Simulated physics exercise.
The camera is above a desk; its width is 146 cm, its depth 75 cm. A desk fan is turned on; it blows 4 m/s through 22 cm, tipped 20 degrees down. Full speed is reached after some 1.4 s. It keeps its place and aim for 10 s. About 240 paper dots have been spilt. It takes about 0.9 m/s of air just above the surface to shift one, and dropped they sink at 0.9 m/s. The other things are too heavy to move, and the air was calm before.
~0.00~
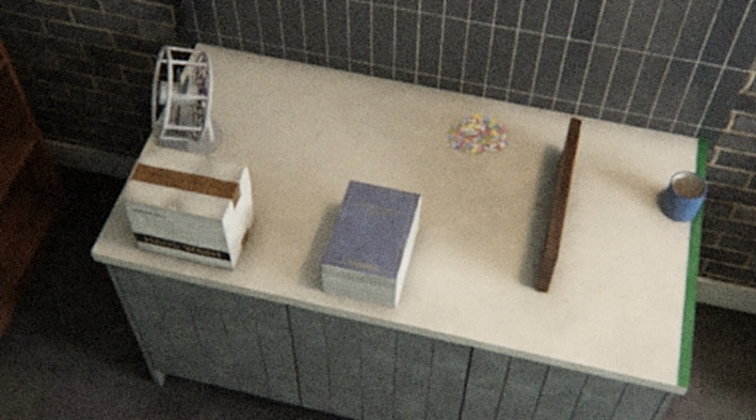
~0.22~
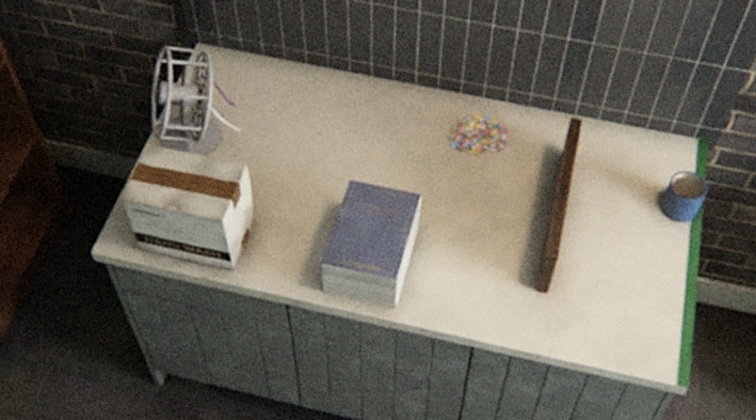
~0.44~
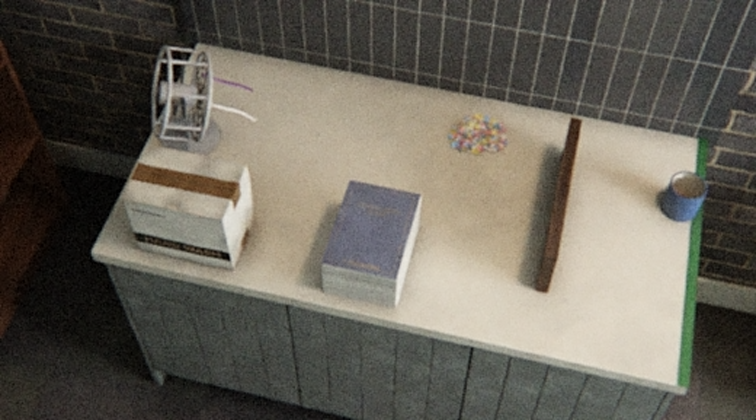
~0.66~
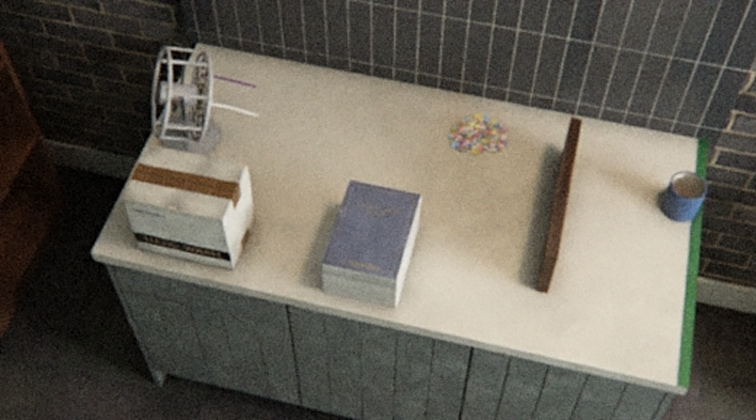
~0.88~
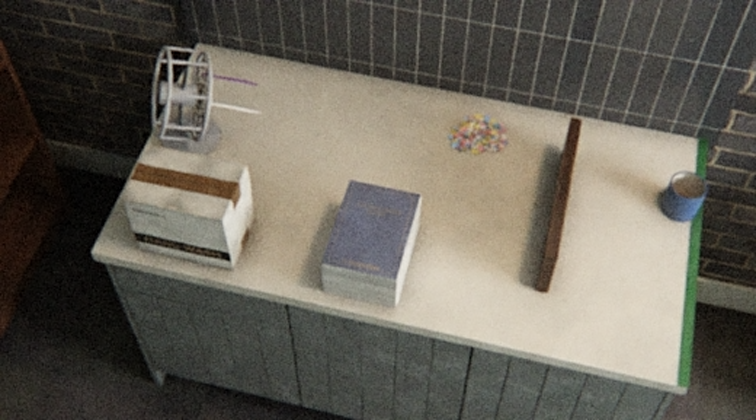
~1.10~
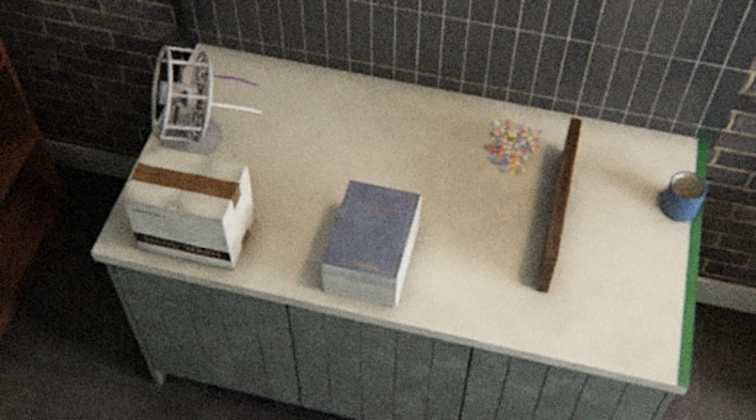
A small pile of multicoloured paper dots lies still on a pale desk with a green right edge, seen from above by a steady camera. A grey fan and white box stand at left, a blue-covered book centrally, a brown upright board and blue mug at right. Ribbons stream rightward from the fan, then most dots shift right towards the board, spreading slightly.
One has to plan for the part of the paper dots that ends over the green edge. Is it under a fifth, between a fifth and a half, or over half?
The share over the green edge is above half.
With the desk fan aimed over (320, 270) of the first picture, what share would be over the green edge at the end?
In that case some 80 per cent.
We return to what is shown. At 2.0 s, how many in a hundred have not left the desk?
About 30 %.
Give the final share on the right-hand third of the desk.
About 4 %.
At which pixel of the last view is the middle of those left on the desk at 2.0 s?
Around (553, 169).
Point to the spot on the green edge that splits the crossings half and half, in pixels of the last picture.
At about (705, 182).
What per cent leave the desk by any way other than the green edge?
Some 30 per cent.
After 2.0 s the count stands so, 59 % are over the green edge; the middle of those still in play is near (553, 169).
After 3.2 s the count stands so, 67 % are over the green edge.
After 5.5 s the count stands so, 68 % are over the green edge.
After 10.0 s, at the end, 69 % are over the green edge.
